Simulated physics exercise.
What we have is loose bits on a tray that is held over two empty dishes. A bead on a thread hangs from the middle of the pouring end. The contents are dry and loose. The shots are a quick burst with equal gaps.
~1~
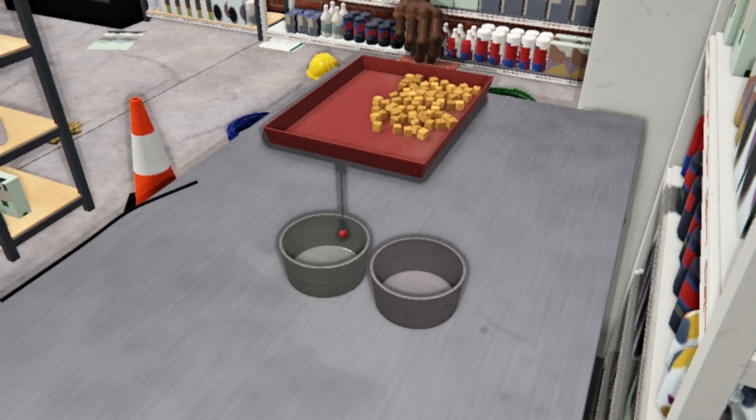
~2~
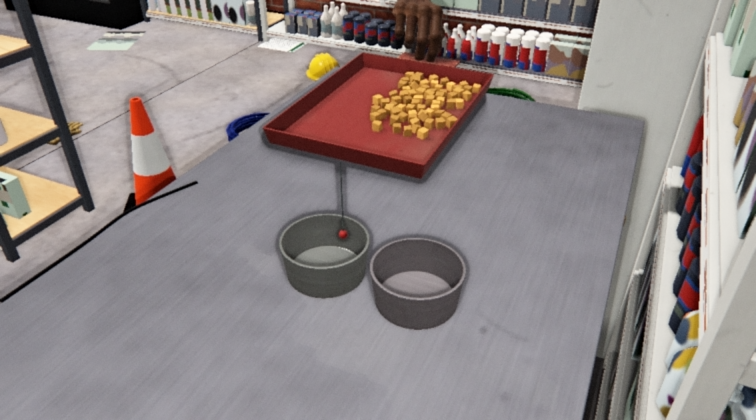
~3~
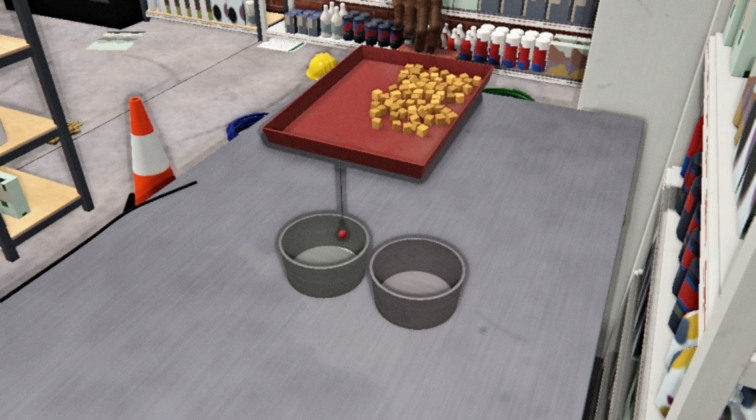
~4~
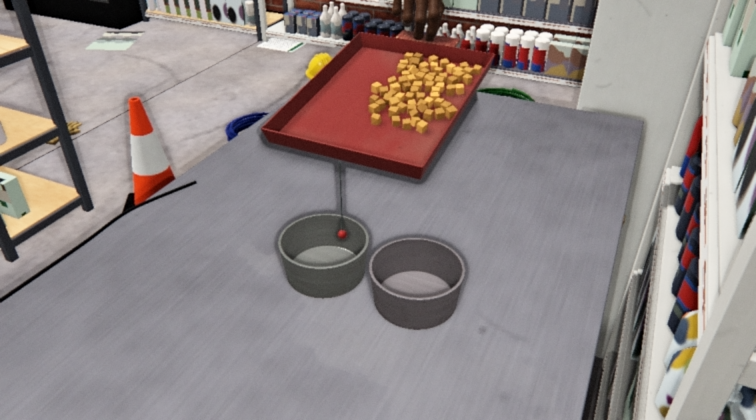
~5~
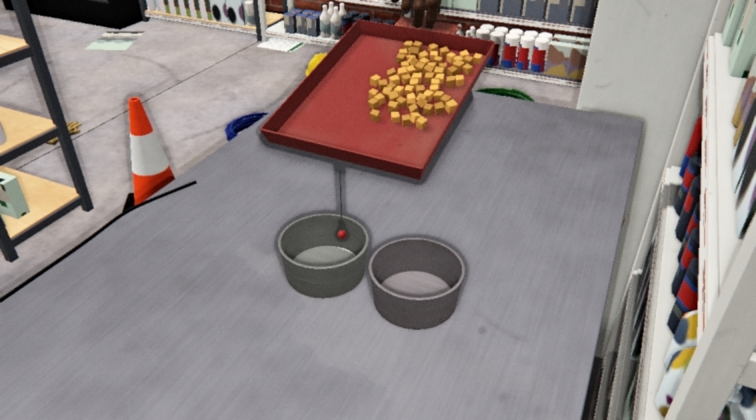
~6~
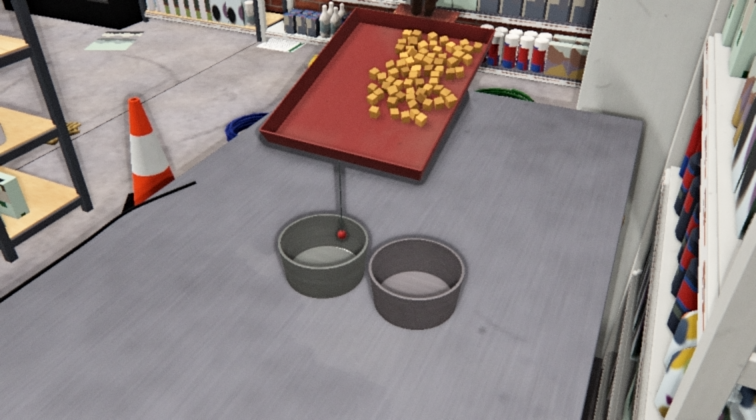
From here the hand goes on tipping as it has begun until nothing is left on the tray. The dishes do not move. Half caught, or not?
Together they catch less than half.
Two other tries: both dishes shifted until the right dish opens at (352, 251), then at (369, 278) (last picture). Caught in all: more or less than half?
First under half, then the larger part.
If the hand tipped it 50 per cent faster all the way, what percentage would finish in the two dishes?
Roughly 20 in a hundred.
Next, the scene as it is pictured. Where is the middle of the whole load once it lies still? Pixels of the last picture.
Around (324, 327).
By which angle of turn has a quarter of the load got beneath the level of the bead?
Roughly 95°.
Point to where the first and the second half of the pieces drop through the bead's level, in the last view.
At about (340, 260), then at (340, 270).
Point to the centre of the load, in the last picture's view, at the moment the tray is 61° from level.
Roughly at (367, 146).
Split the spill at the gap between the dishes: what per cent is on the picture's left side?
Near 80 %.
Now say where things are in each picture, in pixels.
The first frame shows corners of the pouring end (269, 126) and (422, 161), level; middle of the load (418, 102), croutons; left dish (304, 278); right dish (399, 309); bead on its thread (344, 234).
The second frame shows corners of the pouring end (268, 127) and (422, 162), level; middle of the load (418, 100).
The third frame shows corners of the pouring end (267, 127) and (421, 162), tipped barely, level across its low end; middle of the load (418, 95).
The fourth frame shows corners of the pouring end (266, 127) and (420, 164), tipped a little, level across its low end; middle of the load (417, 87).
The fifth frame shows corners of the pouring end (265, 127) and (419, 165), tipped a little, level across its low end; middle of the load (417, 79).
The sixth frame shows corners of the pouring end (264, 128) and (419, 167), tipped clearly, level across its low end; middle of the load (416, 71); left dish (302, 279); right dish (398, 310).
Just after the last frame, tray tipped steeply; almost all on the tray; just a few in the air.
A moment on, tray tipped past a quarter turn; roughly two thirds on the tray; about a tenth in the right dish; about a tenth in the left dish; roughly a quarter outside both; about a tenth in the air.
Further on, tray tipped past a quarter turn; roughly a quarter in the right dish; about a tenth in the left dish; the larger part outside both.
When it is over, tray tipped past a quarter turn; roughly a quarter in the right dish; about a tenth in the left dish; the larger part outside both.
